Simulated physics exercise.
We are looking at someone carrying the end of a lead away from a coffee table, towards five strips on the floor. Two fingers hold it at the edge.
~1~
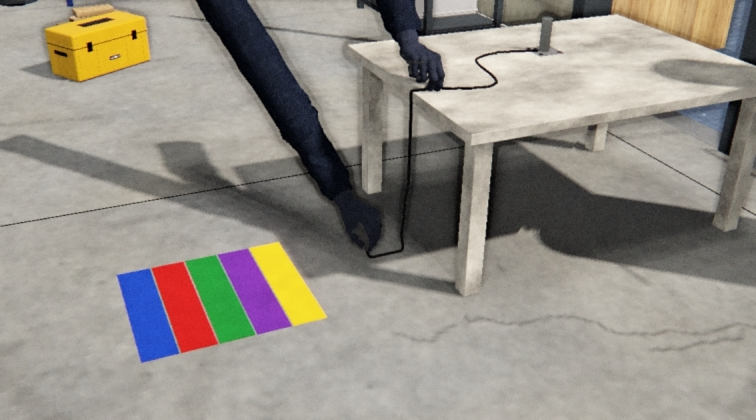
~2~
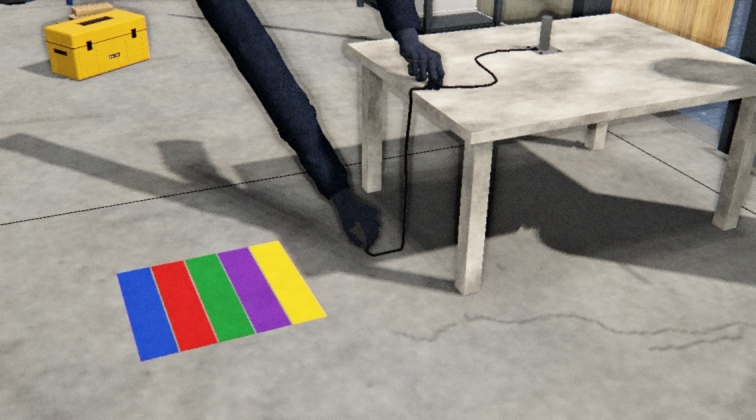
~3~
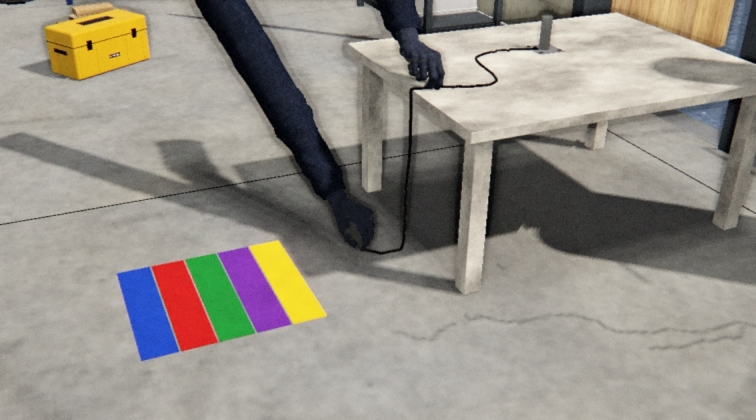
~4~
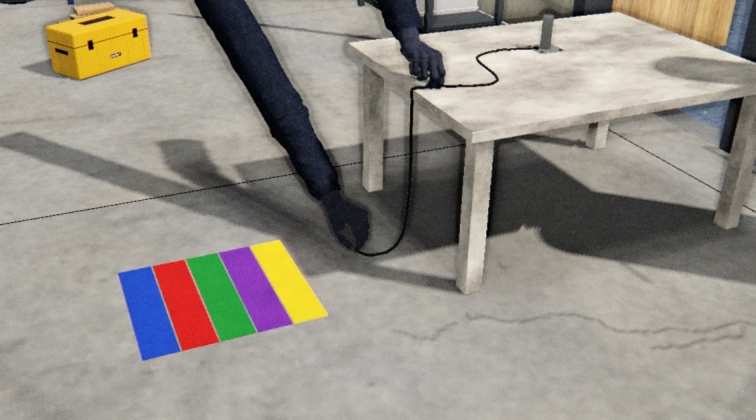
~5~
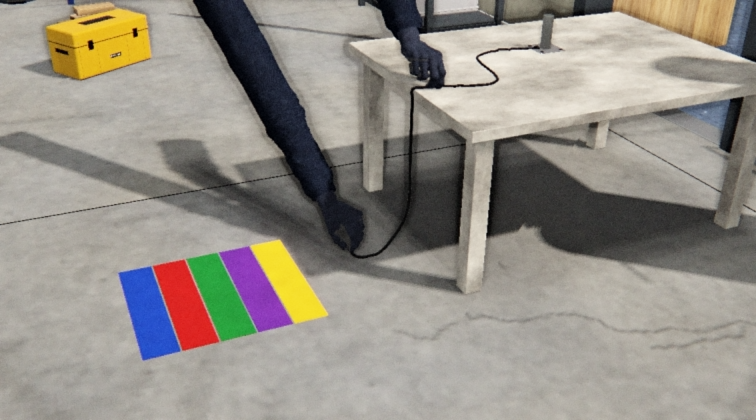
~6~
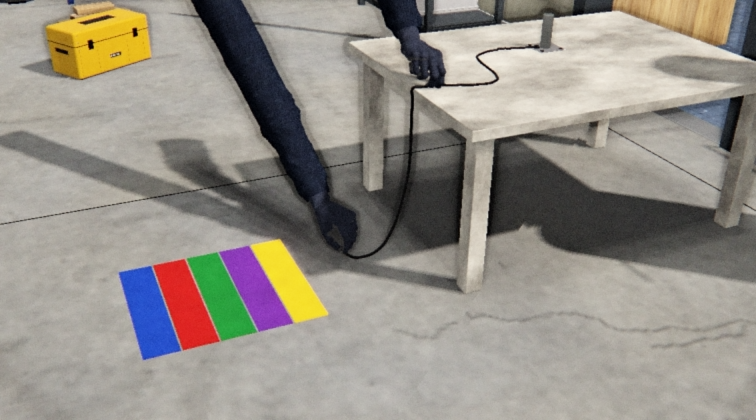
Five strips, blue, red, green, purple and yellow from left to right, lie on a grey concrete floor seen from above at an angle, with a pale table at right and a yellow toolbox at upper left. One dark-sleeved hand stays at the table's edge over a black lead. The other, low by the floor, draws the lead's end slightly left while the view stays still.
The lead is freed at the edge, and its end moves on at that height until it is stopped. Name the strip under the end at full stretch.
The end stops over the red strip.
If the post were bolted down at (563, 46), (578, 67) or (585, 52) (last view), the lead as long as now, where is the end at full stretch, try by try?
Near (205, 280), (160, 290) and (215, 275).
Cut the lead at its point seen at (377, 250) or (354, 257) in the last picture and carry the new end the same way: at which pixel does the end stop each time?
In that order: (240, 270) and (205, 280).
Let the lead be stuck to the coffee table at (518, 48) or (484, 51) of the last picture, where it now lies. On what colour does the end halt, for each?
Try by try: Red; red.
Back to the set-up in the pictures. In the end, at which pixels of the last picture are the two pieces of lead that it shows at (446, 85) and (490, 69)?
At (383, 105), then (454, 72).
Soon after, end near (237, 272); over purple.
Then, end near (202, 280); over green.
At full stretch, end near (180, 284); over red. It gets as far as the red strip.
